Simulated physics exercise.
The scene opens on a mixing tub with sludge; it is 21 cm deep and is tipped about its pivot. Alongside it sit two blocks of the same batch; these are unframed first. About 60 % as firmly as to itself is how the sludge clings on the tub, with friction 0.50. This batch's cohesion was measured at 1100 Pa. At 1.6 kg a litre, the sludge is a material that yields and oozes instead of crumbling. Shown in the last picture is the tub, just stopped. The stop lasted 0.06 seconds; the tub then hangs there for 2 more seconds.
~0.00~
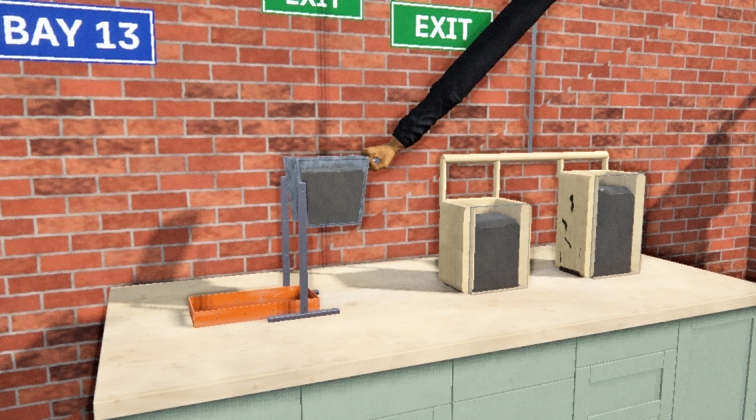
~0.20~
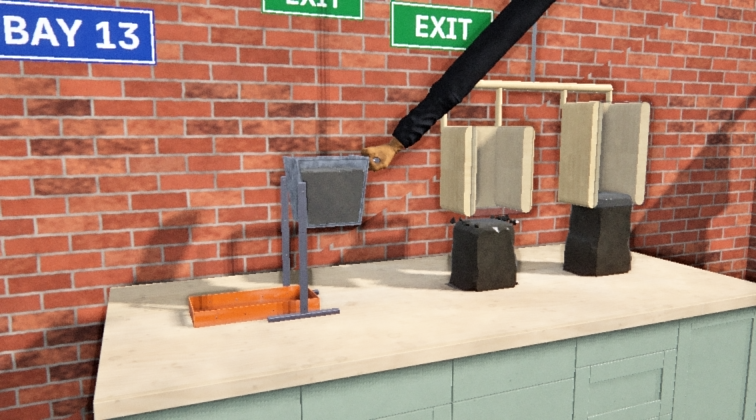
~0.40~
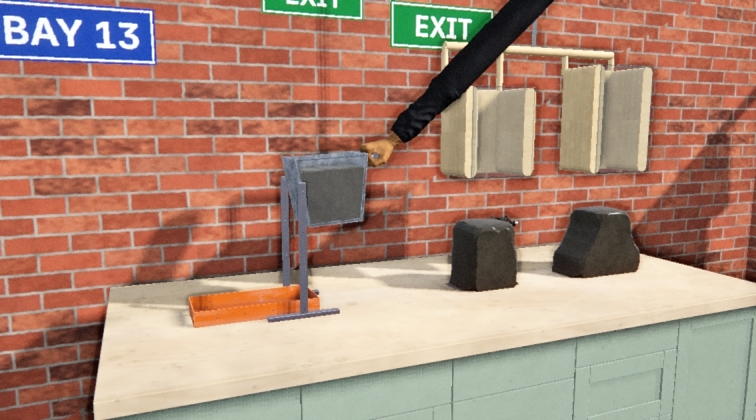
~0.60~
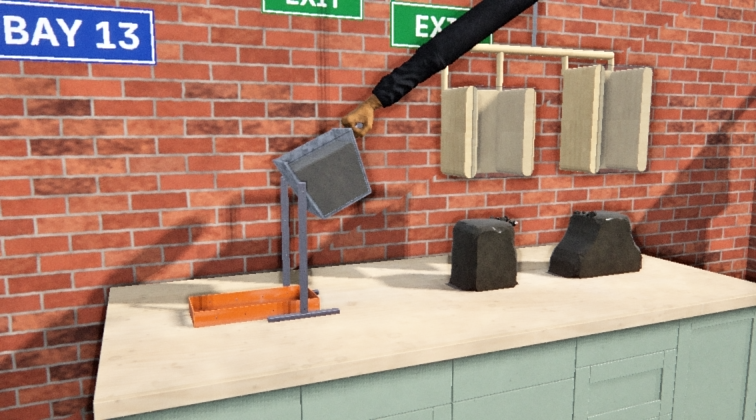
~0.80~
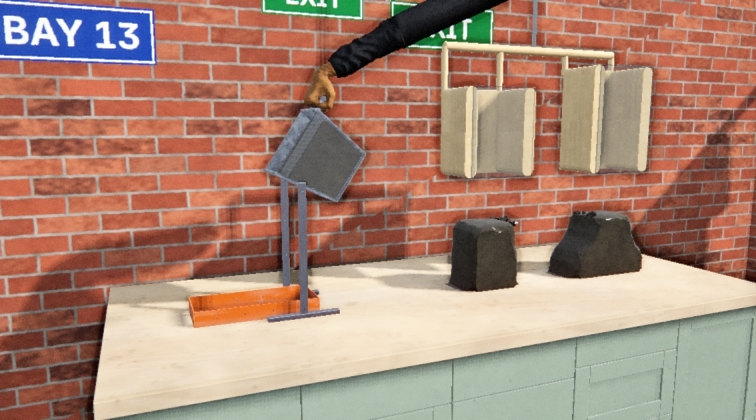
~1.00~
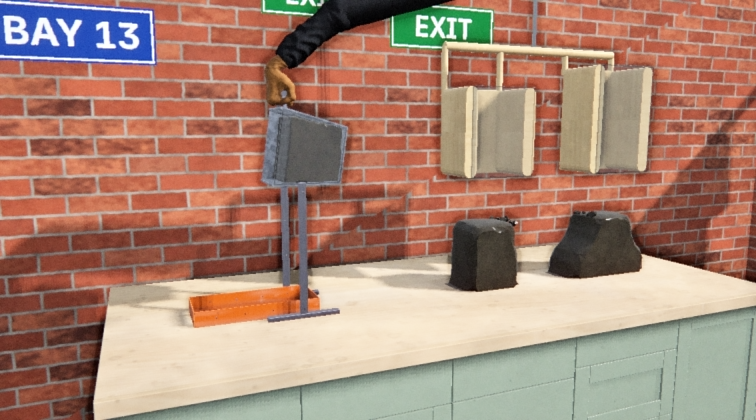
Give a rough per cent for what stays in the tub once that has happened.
Roughly 100 per cent stays in the tub.
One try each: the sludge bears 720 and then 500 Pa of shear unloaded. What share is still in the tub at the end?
Expect about 90 in a hundred, then about 60 in a hundred.
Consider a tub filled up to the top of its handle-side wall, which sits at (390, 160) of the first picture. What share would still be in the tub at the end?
Remaining in tub at end: Approx. 55 %.
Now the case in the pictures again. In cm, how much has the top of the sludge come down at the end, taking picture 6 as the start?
About 1 cm.
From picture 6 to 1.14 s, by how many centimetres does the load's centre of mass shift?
Shift: Some 0 cm.
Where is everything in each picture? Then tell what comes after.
Handle-side rim at (367, 158), tilt 0 degrees; highest point of the sludge at (312, 172); test blocks 26 cm, 37 cm high (left to right), in the first picture.
Handle-side rim at (367, 158), tilt 0 degrees; highest point of the sludge at (312, 172); test blocks 26 cm, 34 cm high (left to right), in the second picture.
Handle-side rim at (365, 154), tilt 3 degrees; highest point of the sludge at (360, 167); test blocks 26 cm, 27 cm high (left to right), in the third picture.
Handle-side rim at (349, 130), tilt 26 degrees; highest point of the sludge at (350, 144); test blocks 25 cm, 25 cm high (left to right), in the fourth picture.
Handle-side rim at (316, 111), tilt 56 degrees; highest point of the sludge at (327, 122); test blocks 25 cm, 25 cm high (left to right), in the fifth picture.
Handle-side rim at (282, 110), tilt 82 degrees; highest point of the sludge at (296, 117); test blocks 25 cm, 25 cm high (left to right), in the sixth picture.
By 1.14 s, the tub is at 82 degrees and holds 100 %.
By 1.31 s, the tub is at 82 degrees and holds 100 %.
By 1.48 s, the tub is at 82 degrees and holds 100 %.
By 1.65 s, the tub is at 82 degrees and holds 100 %.
By 3.00 s, at the end, the tub is at 82 degrees and holds 100 %.
